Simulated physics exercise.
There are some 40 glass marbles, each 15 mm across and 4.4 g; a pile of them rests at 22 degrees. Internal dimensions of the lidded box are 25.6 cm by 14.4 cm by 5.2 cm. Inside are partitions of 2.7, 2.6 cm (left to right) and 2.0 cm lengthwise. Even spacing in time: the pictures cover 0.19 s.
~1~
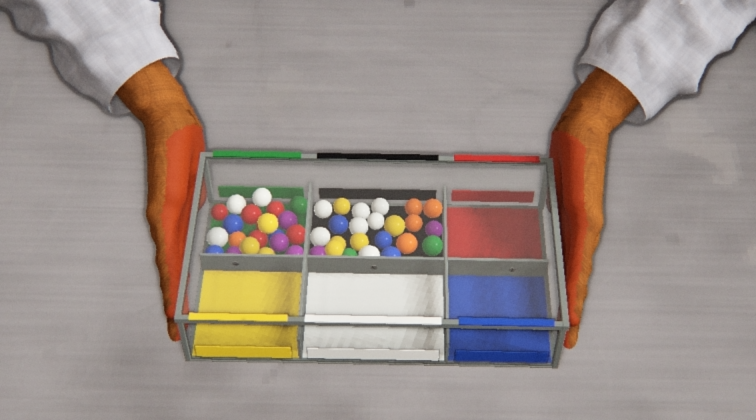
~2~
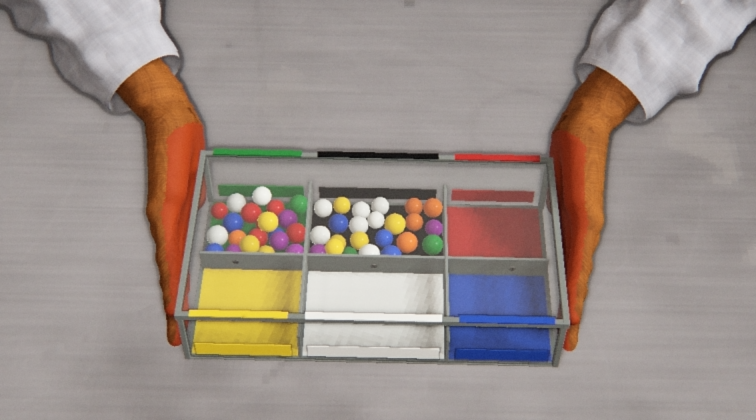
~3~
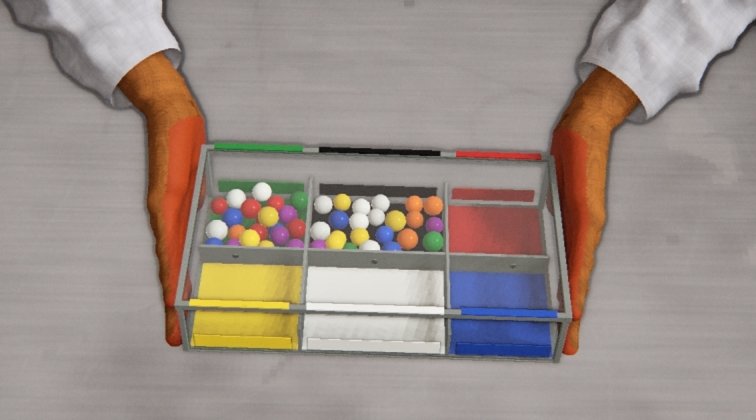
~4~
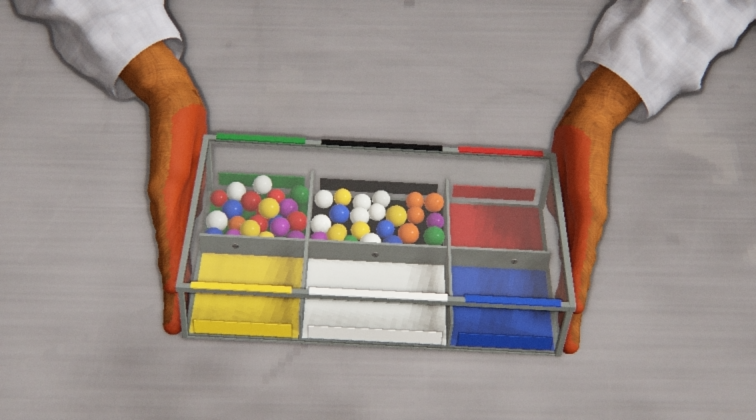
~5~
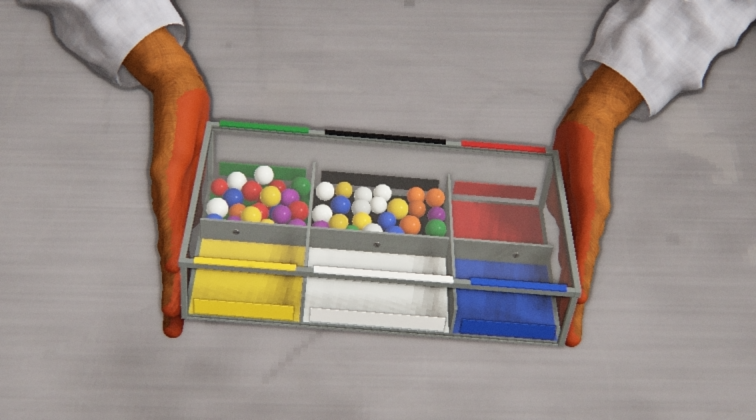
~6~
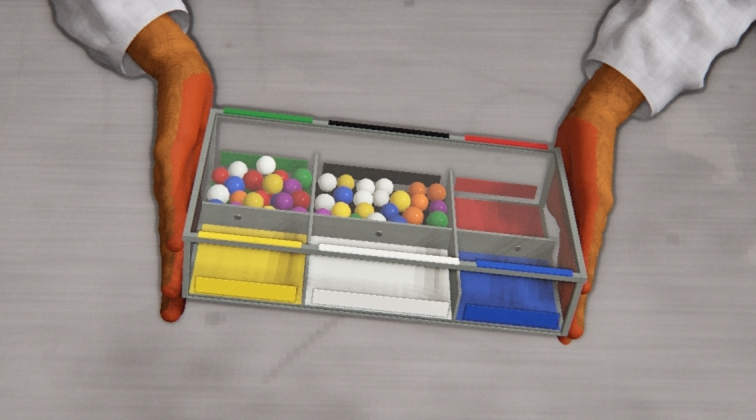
Two gloved-looking orange hands slowly tilt a clear divided box of colourful balls.
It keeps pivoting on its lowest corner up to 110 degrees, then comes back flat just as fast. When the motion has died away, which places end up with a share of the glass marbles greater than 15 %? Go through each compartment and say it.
Red: Beats the threshold, blue: Fails to beat the threshold, green: Beats the threshold, yellow: Fails to beat the threshold, white: Fails to beat the threshold, black: Beats the threshold.
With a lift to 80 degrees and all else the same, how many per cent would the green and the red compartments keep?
Green: 35 per cent; red: 10 per cent.
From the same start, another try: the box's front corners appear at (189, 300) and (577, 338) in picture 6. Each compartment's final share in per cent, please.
Result - red: 0 %; blue: 70 %; green: 0 %; yellow: 0 %; white: 25 %; black: 0 %.
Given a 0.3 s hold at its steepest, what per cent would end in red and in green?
In per cent: Red 30; green 25.
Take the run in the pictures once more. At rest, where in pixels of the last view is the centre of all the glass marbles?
Near (392, 221).
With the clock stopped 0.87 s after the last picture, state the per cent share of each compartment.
You'd see red at 5, blue at 0, green at 40, yellow at 0, white at 0 and black at 50 per cent.
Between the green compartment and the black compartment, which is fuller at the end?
More settles in the black compartment.
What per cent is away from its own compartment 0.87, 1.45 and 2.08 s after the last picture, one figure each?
In order: 10, then 45, then 45.
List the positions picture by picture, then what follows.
Box tilt 0 degrees, front corners at (181, 316) and (562, 323); green 50 %, black 50 %, in the first picture.
Box tilt 1 degrees, front corners at (181, 313) and (563, 321), in the second picture.
Box tilt 3 degrees, front corners at (181, 303) and (565, 315), in the third picture.
Box tilt 6 degrees, front corners at (182, 285) and (569, 305), lowest corner right back, in the fourth picture.
Box tilt 11 degrees, front corners at (185, 261) and (574, 290), lowest corner right back, in the fifth picture.
Box tilt 15 degrees, front corners at (189, 235) and (580, 276), lowest corner right back; green 50 %, black 50 %, in the sixth picture.
Then, 0.87 s after the last picture, tilt 110 degrees; red 5 %, green 40 %, black 50 %.
Then, 1.45 s after the last picture, tilt 49 degrees; red 30 %, green 25 %, black 45 %.
Then, 2.08 s after the last picture, tilt 0 degrees; red 30 %, green 25 %, black 45 %.
In the end, red 30 %, blue 0 %, green 25 %, yellow 0 %, white 0 %, black 45 %.
